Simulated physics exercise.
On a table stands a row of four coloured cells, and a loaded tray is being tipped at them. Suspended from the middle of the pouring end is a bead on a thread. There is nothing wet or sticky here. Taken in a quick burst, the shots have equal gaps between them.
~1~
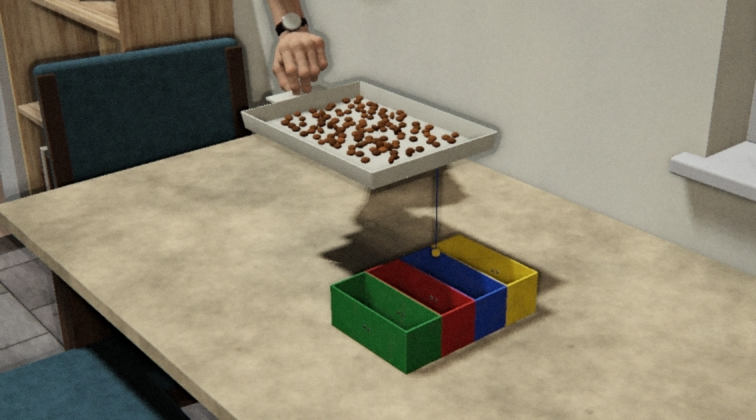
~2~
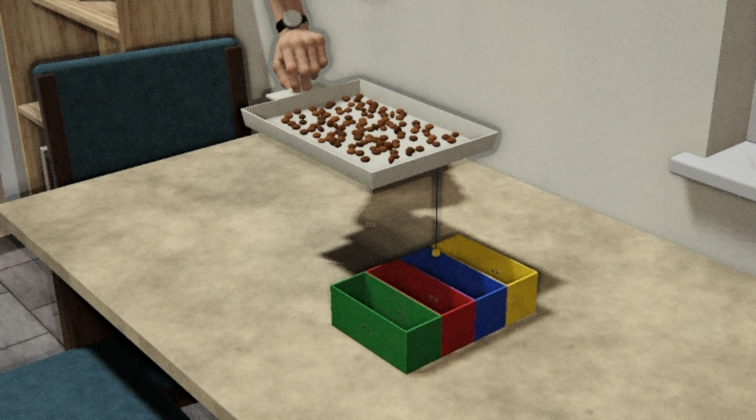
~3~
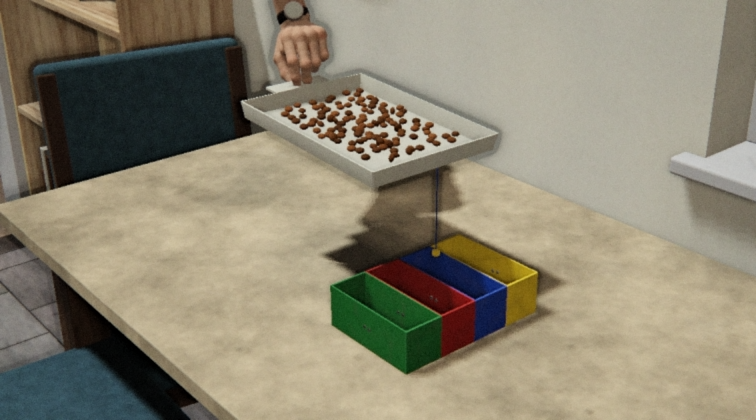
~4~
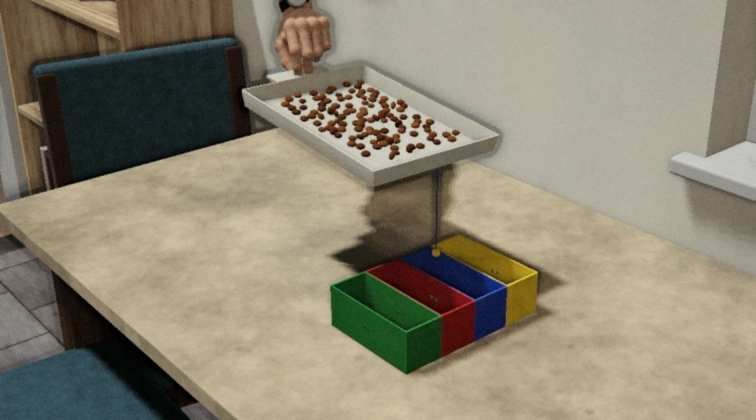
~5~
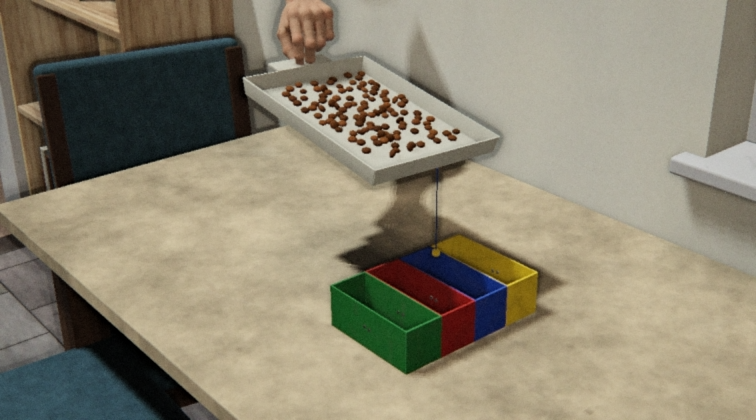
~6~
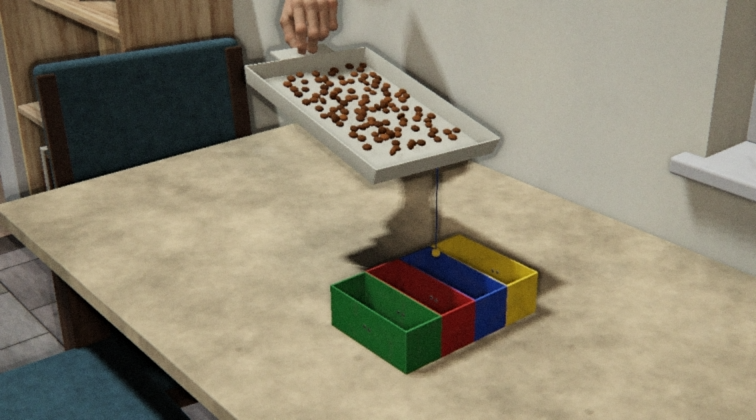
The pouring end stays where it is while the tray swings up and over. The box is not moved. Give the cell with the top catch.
Top catch: The yellow cell.
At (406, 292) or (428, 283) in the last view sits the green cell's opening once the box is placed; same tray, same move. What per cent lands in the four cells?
First 100 %, then 100 %.
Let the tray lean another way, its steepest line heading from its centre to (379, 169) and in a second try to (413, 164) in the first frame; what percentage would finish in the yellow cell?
Near 0 % and 20 %.
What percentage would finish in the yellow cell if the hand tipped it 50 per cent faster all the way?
About 40 in a hundred.
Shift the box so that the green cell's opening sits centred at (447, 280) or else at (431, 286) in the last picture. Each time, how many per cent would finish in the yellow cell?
You'd end up with around 0 per cent and then around 30 per cent.
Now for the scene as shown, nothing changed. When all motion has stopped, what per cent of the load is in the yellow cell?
Result: Near 50 in a hundred.
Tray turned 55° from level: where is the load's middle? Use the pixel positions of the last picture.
At about (456, 138).
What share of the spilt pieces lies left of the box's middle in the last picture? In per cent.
It amounts to some 0 percent.
Shortly afterwards, tray tipped steeply; the whole lot on the tray.
Next, tray tipped right over; the bulk on the tray; a little in the yellow cell; only a few in the blue cell; near a quarter falling or outside the box.
Some moments later, tray tipped past a quarter turn; near half in the yellow cell; a little in the blue cell; only a few in the red cell; near a third falling or outside the box.
In the end, tray tipped past a quarter turn; near half in the yellow cell; a little in the blue cell; only a few in the red cell; none at all in the green cell; near a third outside the box.
